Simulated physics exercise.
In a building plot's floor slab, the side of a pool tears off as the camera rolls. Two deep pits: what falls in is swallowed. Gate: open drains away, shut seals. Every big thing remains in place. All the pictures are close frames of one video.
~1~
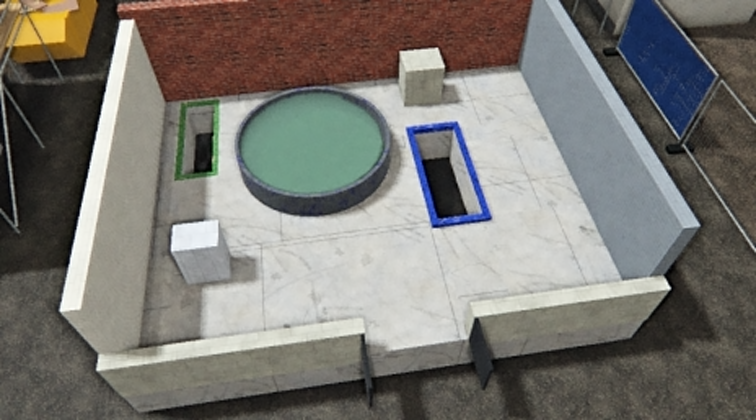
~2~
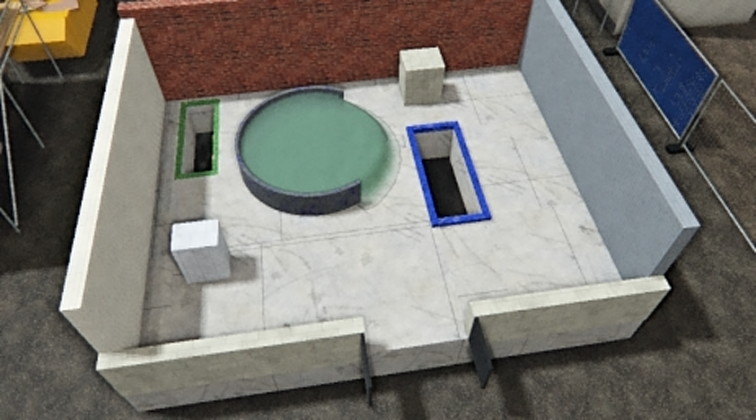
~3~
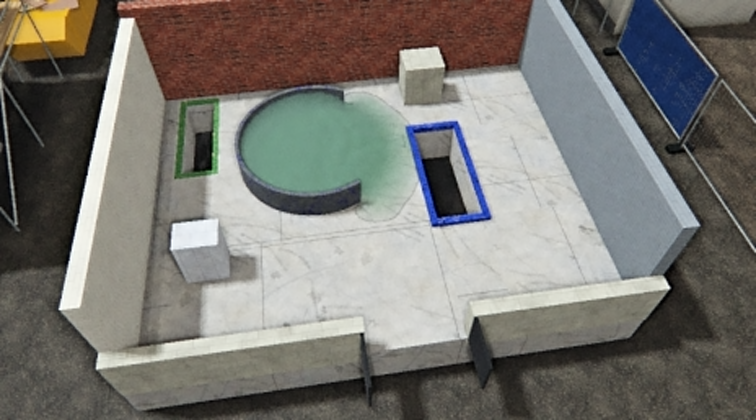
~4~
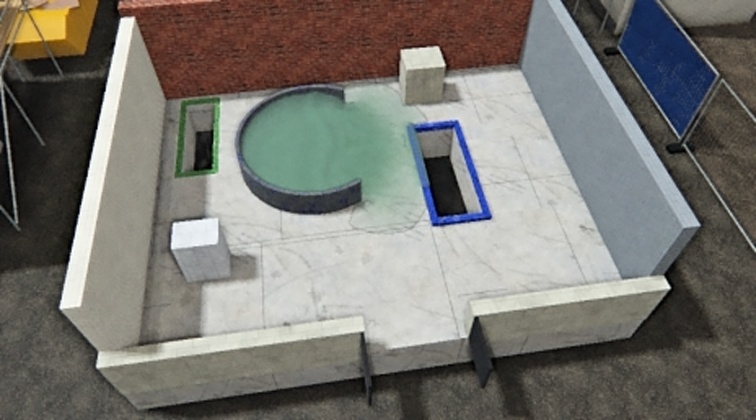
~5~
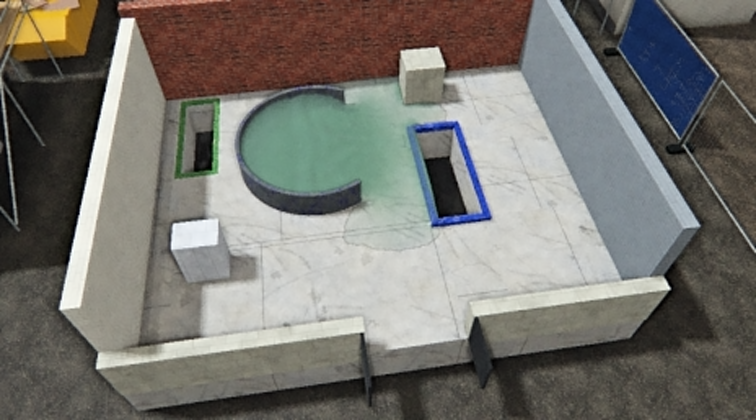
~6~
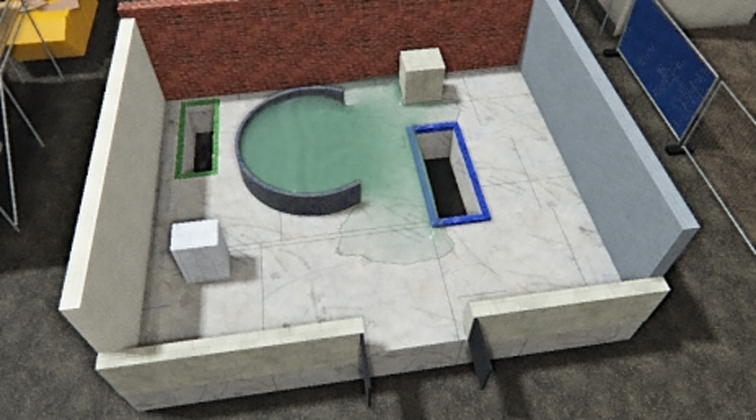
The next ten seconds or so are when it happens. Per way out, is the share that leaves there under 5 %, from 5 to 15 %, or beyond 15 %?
In the end: The gate sees from 5 to 15 % leave; the blue pit sees beyond 15 % leave; the green pit sees from 5 to 15 % leave.
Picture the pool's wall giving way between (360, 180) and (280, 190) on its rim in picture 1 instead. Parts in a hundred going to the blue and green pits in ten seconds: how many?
The blue pit takes 0 per cent and the green pit 12 per cent.
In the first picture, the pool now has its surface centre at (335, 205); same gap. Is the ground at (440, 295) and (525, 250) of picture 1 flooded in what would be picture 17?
In that order: Covered, covered.
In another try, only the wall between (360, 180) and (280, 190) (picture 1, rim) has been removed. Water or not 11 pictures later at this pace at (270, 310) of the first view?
Check at the given point: Inundated.
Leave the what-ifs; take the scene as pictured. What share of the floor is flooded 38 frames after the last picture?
That should be about 75 %.
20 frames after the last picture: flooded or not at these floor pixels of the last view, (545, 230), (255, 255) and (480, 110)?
Left dry; left dry; drenched.
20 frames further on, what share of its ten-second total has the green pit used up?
Some 0 per cent.
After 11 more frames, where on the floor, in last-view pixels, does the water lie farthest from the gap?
About (572, 309).
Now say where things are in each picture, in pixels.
In the first picture, still water in the pool at (313, 140).
In the second picture, water pours out at (385, 144) and has run to a hidden place.
In the third picture, water pours out at (385, 145) and has run to (381, 218).
In the fourth picture, the front is at (391, 230), out from the gap at (386, 144).
In the fifth picture, water pours out at (386, 146) and has run to (401, 246).
In the sixth picture, the front is at (424, 255), out from the gap at (385, 147).
A moment on, water covers 25 % of the floor; the gate 0 %, the blue pit 7 %, the green pit 0 %.
Next, water covers 35 % of the floor; the gate 1 %, the blue pit 14 %, the green pit 0 %.
Then, water covers 55 % of the floor; the gate 3 %, the blue pit 20 %, the green pit 0 %.
Later, water covers 75 % of the floor; the gate 7 %, the blue pit 21 %, the green pit 4 %.
In the end, water covers 85 % of the floor; the gate 11 %, the blue pit 21 %, the green pit 8 %.
